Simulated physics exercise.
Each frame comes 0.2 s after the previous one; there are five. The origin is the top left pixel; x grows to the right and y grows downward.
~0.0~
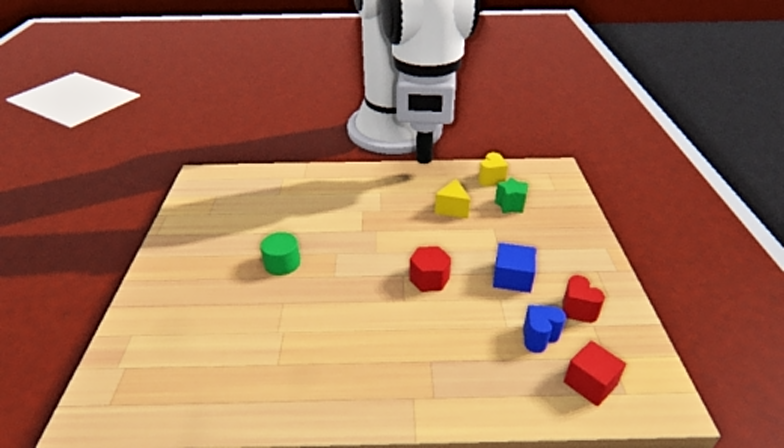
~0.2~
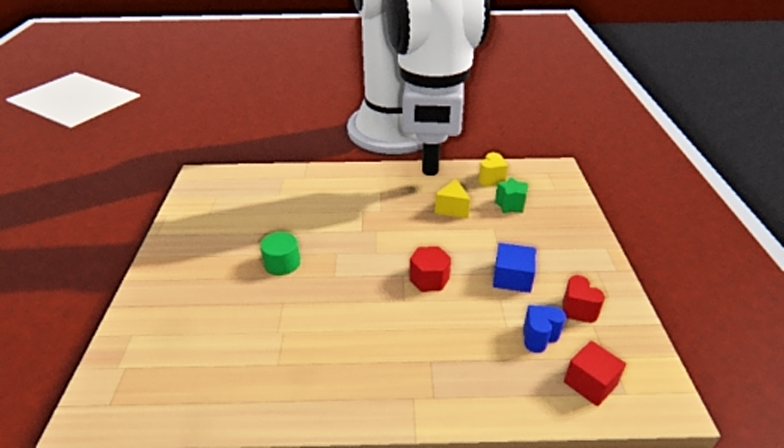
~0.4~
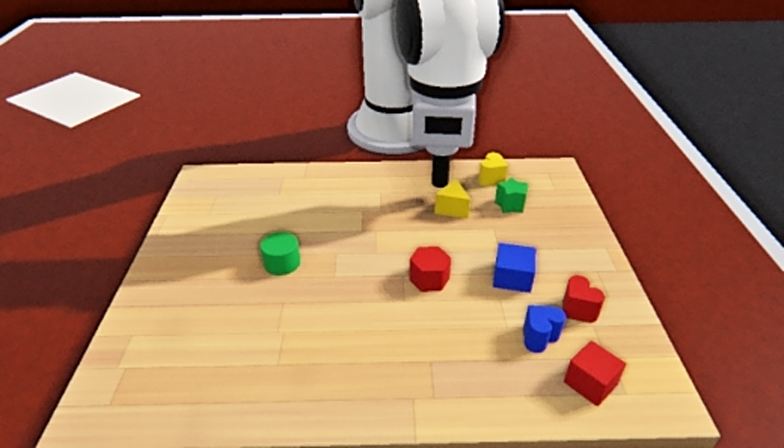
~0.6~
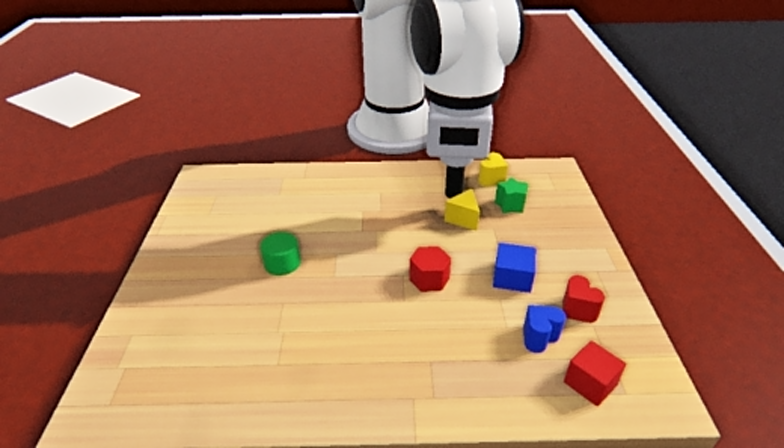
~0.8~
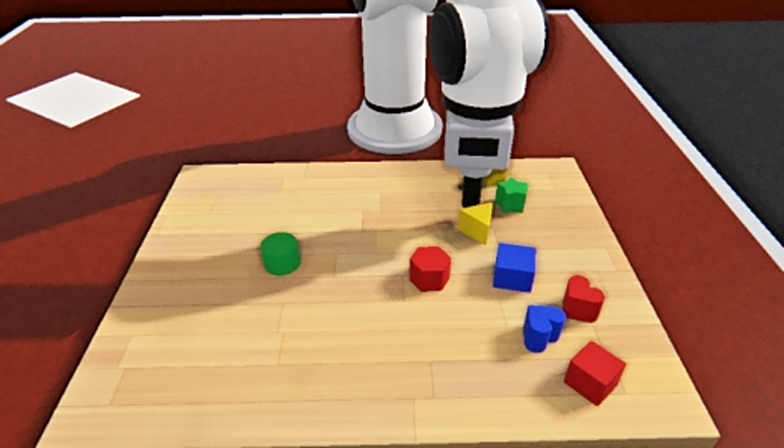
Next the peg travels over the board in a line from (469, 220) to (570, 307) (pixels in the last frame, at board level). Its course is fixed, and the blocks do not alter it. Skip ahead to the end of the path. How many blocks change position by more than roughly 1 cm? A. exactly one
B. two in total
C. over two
C
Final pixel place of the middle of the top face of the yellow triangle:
Answer: (497, 244).
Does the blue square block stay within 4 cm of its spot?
Answer: Yes.
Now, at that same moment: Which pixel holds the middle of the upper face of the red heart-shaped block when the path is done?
When the path ends, it will be at (602, 304).
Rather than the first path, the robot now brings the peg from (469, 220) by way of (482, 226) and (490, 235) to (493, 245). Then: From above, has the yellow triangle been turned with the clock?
Answer: Yes.
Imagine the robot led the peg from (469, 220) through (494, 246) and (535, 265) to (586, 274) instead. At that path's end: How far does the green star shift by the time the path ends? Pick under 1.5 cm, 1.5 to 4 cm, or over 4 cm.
The answer will be the short band, under 1.5 cm.
On the path given first. One third of the way, peg at (502, 231); yellow triangle at (498, 240), turned 65° clockwise; blue square block at (516, 261), turned 20° anticlockwise.
Two thirds of the way, peg at (536, 260); yellow triangle at (497, 244), turned 70° clockwise; blue square block at (519, 270).
At the end, peg at (575, 292); yellow triangle at (497, 244), turned 70° clockwise; blue square block at (524, 275), turned 35° clockwise; blue heart-shaped block in place; red heart-shaped block at (602, 304).
